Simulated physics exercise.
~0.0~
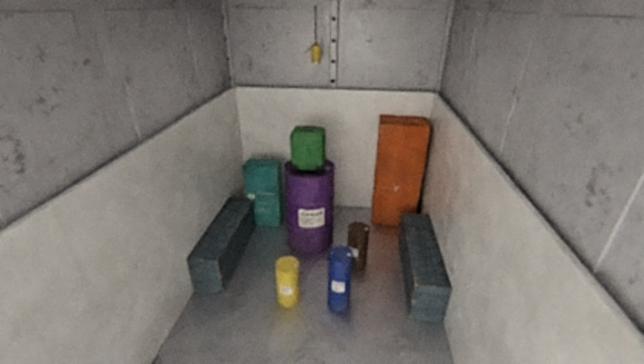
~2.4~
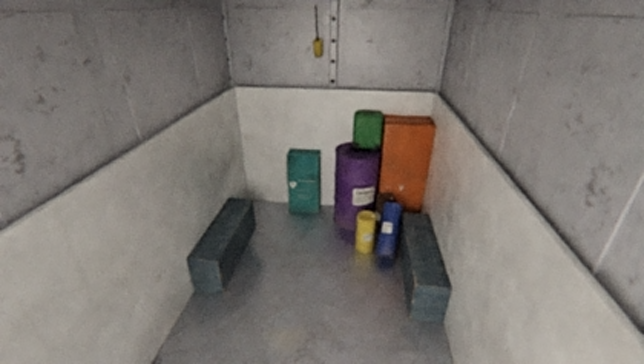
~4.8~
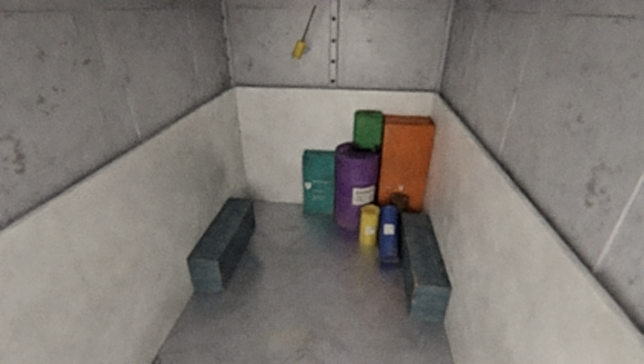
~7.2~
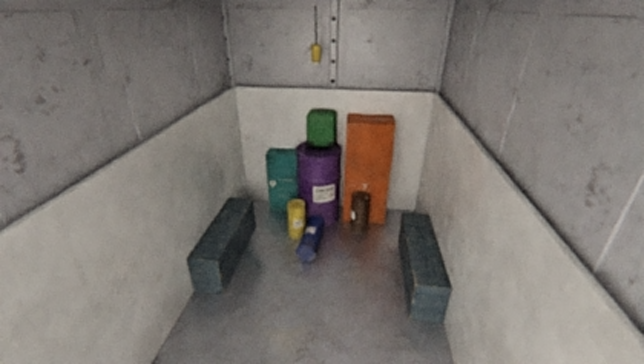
The grey load bay of a van is seen from a fixed, raised view, with pale lower walls, a dark wheel box on each side and a yellow lamp hanging ahead. A green case sits on a purple drum, between a turquoise box on the left and a tall orange box on the right, with yellow, blue and brown canisters in front. The load shifts right and bunches up, the blue canister leaning. The blue canister then lies on its side as the lamp swings left. Finally the load moves back left, and only the blue canister lies toppled.
